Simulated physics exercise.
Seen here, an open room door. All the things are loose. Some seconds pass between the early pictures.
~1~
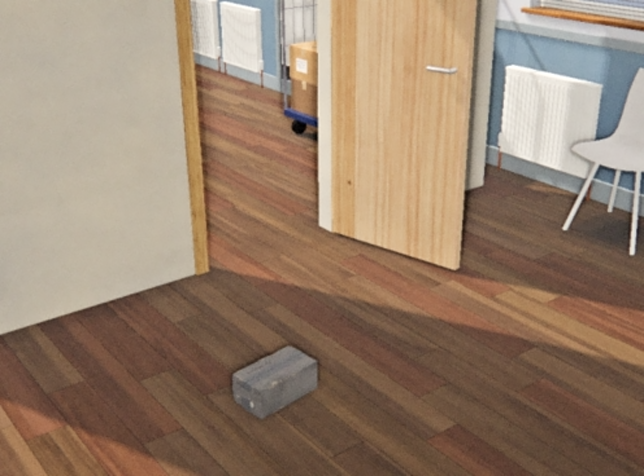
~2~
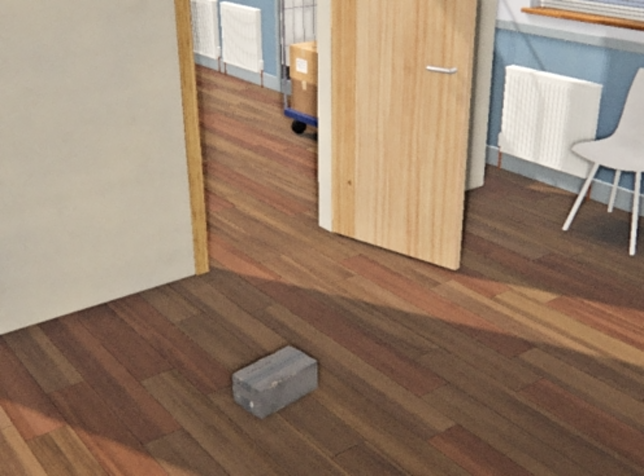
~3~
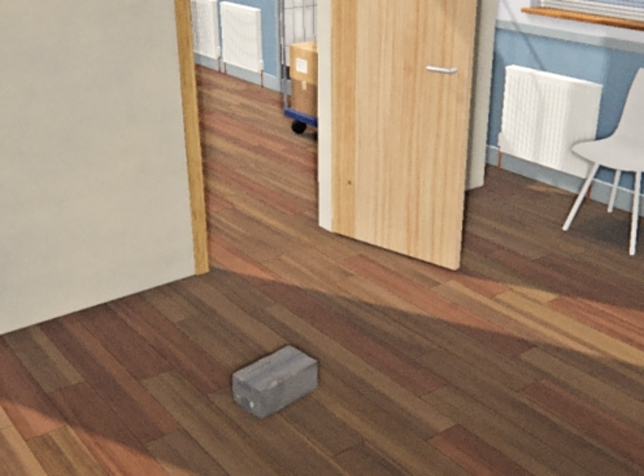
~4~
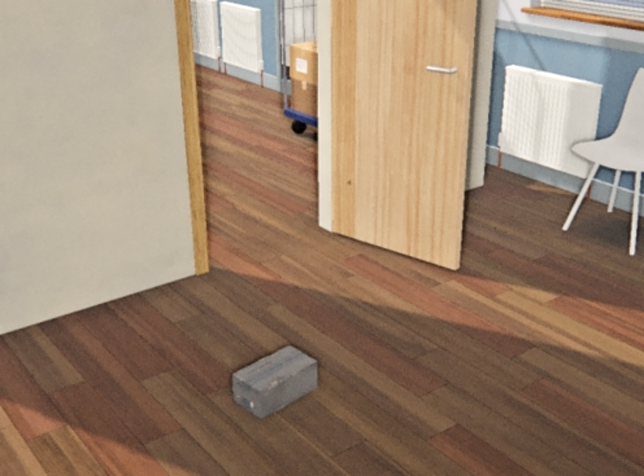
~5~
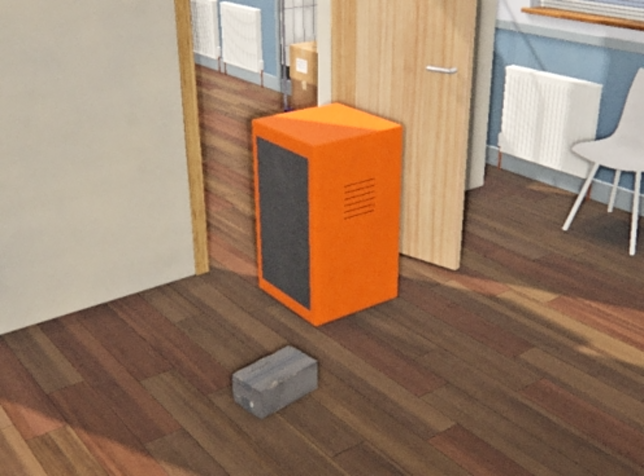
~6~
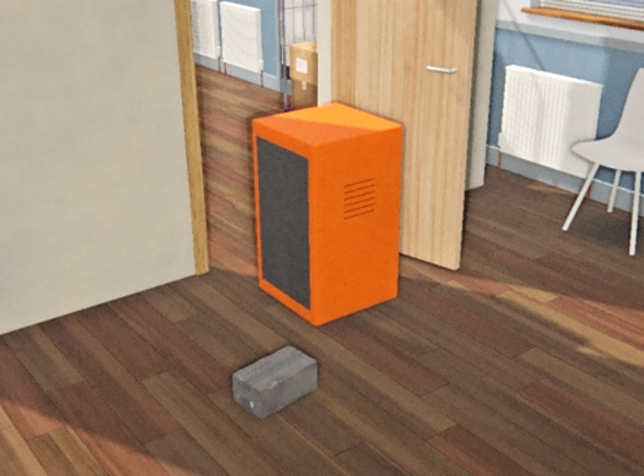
The footage shows a wide-open wooden door and a small grey parcel on a plank floor, all motionless; then a large orange appliance with a dark front panel abruptly appears in front of the door and stays still.
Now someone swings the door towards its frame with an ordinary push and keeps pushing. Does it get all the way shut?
In the end the door stops short.
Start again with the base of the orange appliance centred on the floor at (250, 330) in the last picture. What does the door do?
Then it closes.
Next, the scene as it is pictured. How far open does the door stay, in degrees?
About 75°.
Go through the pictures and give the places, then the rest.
Door wide open and still; grey parcel (276, 381), in the first picture.
Door wide open and still; grey parcel (276, 381), in the second picture.
Door wide open and still; grey parcel (276, 381), in the third picture.
Door wide open and still; grey parcel (276, 381), in the fourth picture.
Door wide open and still; grey parcel (276, 381), in the fifth picture.
Door wide open and still; orange appliance (327, 211); grey parcel (276, 381), in the sixth picture.
Then, 0.40 s later than the last frame, open by 95°.
Then, 0.60 s later than the last frame, open by 83°.
When it is over, open by 75°; both as before. End places, in pixels of the last picture, orange appliance near (326, 211).
